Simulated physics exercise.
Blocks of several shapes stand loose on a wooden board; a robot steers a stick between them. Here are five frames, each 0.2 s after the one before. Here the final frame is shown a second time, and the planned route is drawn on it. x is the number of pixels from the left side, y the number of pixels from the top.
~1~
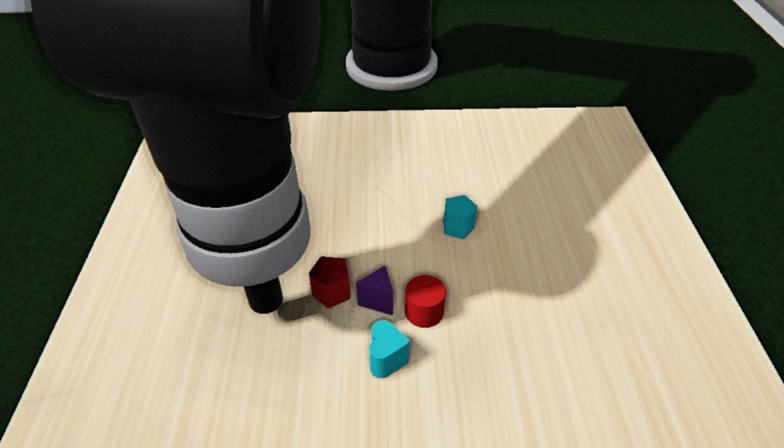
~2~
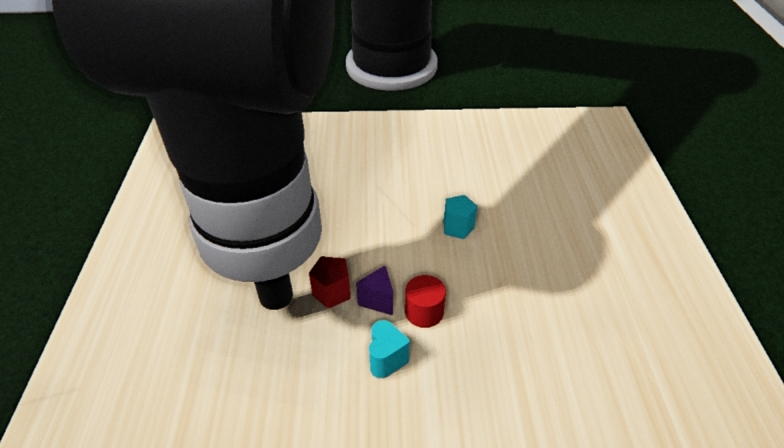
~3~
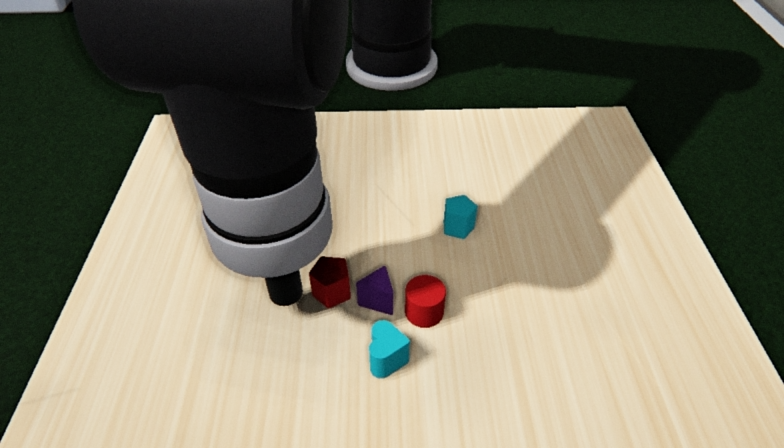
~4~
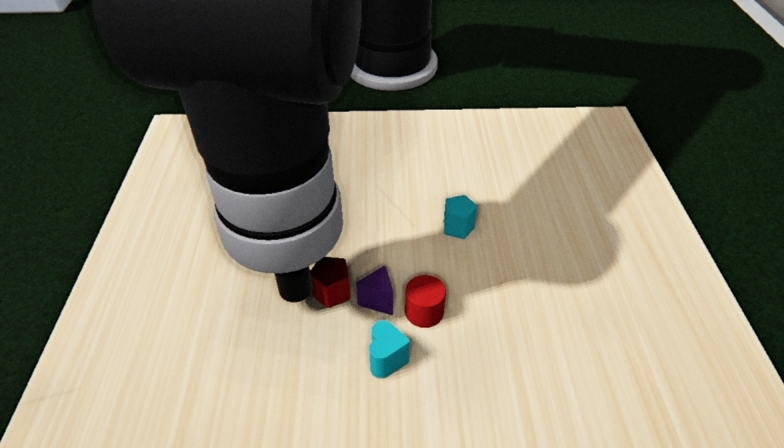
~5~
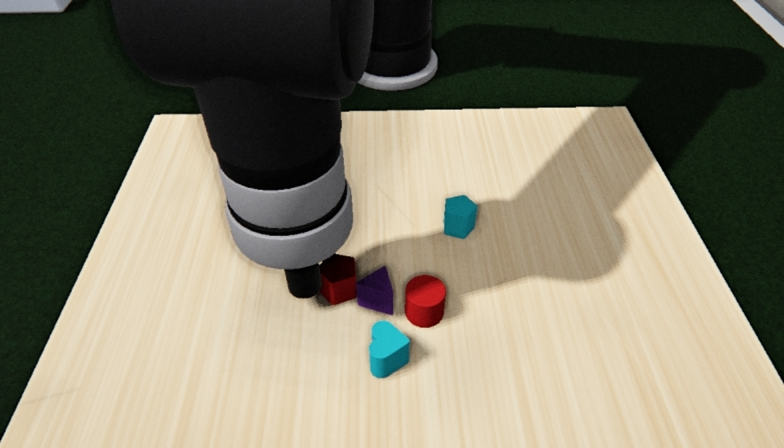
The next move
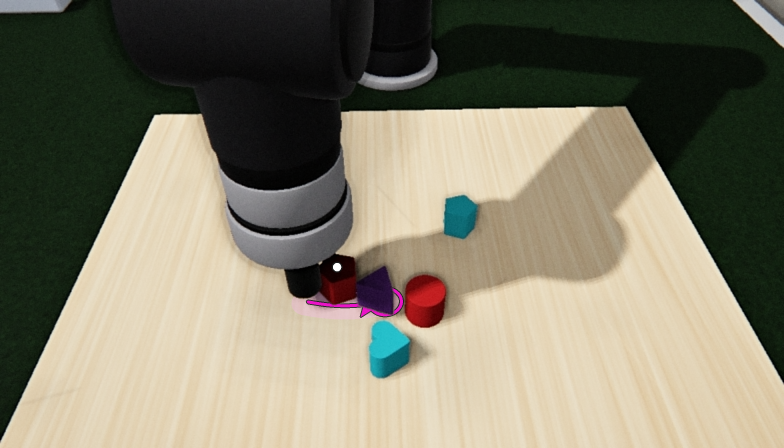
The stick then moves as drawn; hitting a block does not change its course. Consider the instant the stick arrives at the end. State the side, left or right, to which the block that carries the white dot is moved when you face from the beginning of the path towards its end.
The shift is leftward.
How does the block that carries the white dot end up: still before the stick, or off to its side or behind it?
At that point it is off to one side or behind.
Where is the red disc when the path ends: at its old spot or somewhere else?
It is moved from its place.
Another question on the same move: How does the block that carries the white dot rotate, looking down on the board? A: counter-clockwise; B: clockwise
A: Counter-clockwise.
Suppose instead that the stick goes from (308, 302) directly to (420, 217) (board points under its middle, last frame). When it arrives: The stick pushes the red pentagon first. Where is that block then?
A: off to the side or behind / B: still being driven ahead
A: Off to the side or behind.
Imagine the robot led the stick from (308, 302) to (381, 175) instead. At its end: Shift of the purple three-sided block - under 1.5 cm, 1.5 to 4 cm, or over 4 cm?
Under 1.5 cm.
Path on the board, from (308, 302) through (333, 305) and (359, 305) to (385, 301); the dot is on the red pentagon.
The first path, step by step. Halfway along, stick at (345, 290); red pentagon at (364, 261), turned 20° anticlockwise; purple three-sided block at (383, 280).
At the end, stick at (385, 286); red pentagon at (385, 251), turned 80° anticlockwise; purple three-sided block at (419, 292), turned 50° clockwise; turquoise heart in place; red disc at (452, 301).
